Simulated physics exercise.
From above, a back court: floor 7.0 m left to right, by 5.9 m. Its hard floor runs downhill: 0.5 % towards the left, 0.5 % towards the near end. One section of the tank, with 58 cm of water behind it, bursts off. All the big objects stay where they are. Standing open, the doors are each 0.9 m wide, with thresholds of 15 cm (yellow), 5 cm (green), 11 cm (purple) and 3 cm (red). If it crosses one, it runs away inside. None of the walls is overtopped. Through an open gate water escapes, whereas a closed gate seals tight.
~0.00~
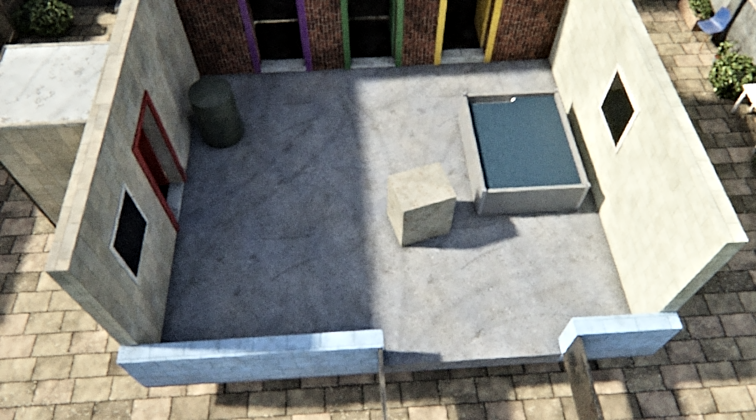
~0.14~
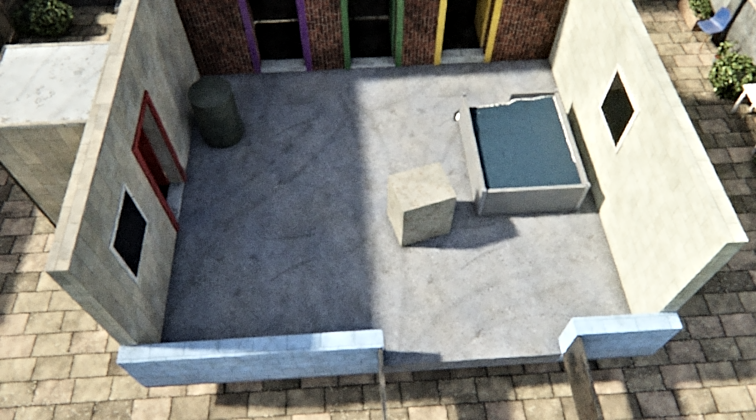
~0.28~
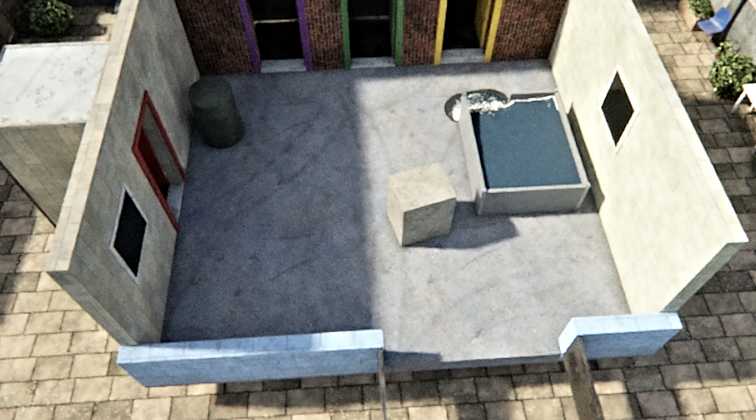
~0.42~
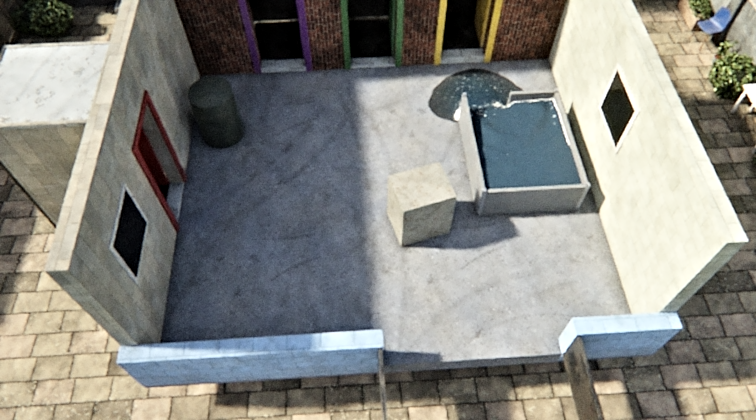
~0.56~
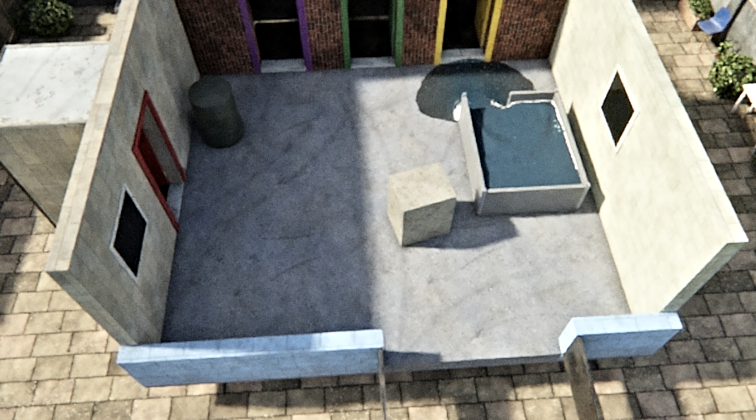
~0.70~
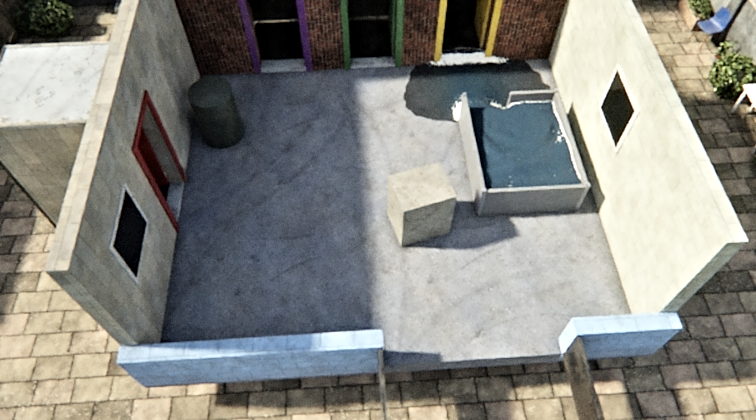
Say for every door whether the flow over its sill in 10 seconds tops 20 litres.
Result: Yellow door - tops it; green door - tops it; purple door - falls short; red door - falls short.
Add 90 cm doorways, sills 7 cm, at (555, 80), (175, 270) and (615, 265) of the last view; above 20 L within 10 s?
The first one exceeds it, the second one doesn't reach it, and the third one doesn't reach it.
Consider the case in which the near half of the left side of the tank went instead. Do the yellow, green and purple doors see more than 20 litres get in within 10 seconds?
Yellow: Within the limit; green: Within the limit; purple: Within the limit.
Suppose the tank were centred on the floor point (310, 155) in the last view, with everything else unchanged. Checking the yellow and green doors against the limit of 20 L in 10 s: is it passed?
So the yellow door keeps within it and the green door keeps within it.
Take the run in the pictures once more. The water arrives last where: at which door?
The red door.
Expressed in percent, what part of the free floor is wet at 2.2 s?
Wet share: Near 20 percent.
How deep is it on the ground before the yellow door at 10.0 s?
Roughly 7.5 centimetres.
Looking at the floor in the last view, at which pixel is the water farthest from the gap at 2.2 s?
Location: Approx. (255, 78) in the last view.
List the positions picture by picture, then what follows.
The tank at (521, 141) is whole and still, 58 cm deep, in the first picture.
The front is at (458, 116), 0.5 m from the gap on the tank's far side; 0.1 m2 of floor is under water; 58 cm left at the back of the tank, in the second picture.
The front is at (497, 94), 0.8 m from the gap on the tank's far side; 0.7 m2 of floor is under water; 58 cm left at the back of the tank, in the third picture.
The front is at (483, 72), 1.3 m from the gap on the tank's far side; 1.6 m2 of floor is under water; 58 cm left at the back of the tank, in the fourth picture.
The front is at (448, 64), 1.6 m from the gap on the tank's far side; 2.5 m2 of floor is under water; 58 cm left at the back of the tank, in the fifth picture.
The front is at (422, 65), 1.9 m from the gap on the tank's far side; 3.2 m2 of floor is under water; 57 cm left at the back of the tank, in the sixth picture.
After 1.4 s water covers 10 % of the floor and is deepest (29 cm) near (480, 113); yellow door 29 cm at the sill, 44 L in, green door 9 cm at the sill, 0 L in, purple door not reached, red door not reached.
After 2.2 s water covers 20 % of the floor and is deepest (29 cm) near (541, 63); yellow door 28 cm at the sill, 115 L in, green door 10 cm at the sill, 11 L in, purple door 4 cm at the sill, 0 L in, red door not reached.
After 3.5 s water covers 30 % of the floor and is deepest (21 cm) near (461, 67); yellow door 20 cm at the sill, 172 L in, green door 8 cm at the sill, 26 L in, purple door 4 cm at the sill, 0 L in, red door not reached.
After 6.0 s water covers 50 % of the floor and is deepest (15 cm) near (461, 67); yellow door 15 cm at the sill, 197 L in, green door 7 cm at the sill, 38 L in, purple door 3 cm at the sill, 0 L in, red door 2 cm at the sill, 0 L in.
After 10.0 s water covers 75 % of the floor and is deepest (10 cm) near (158, 363); yellow door 8 cm at the sill, 198 L in, green door 4 cm at the sill, 42 L in, purple door 6 cm at the sill, 0 L in, red door 3 cm at the sill, 5 L in.
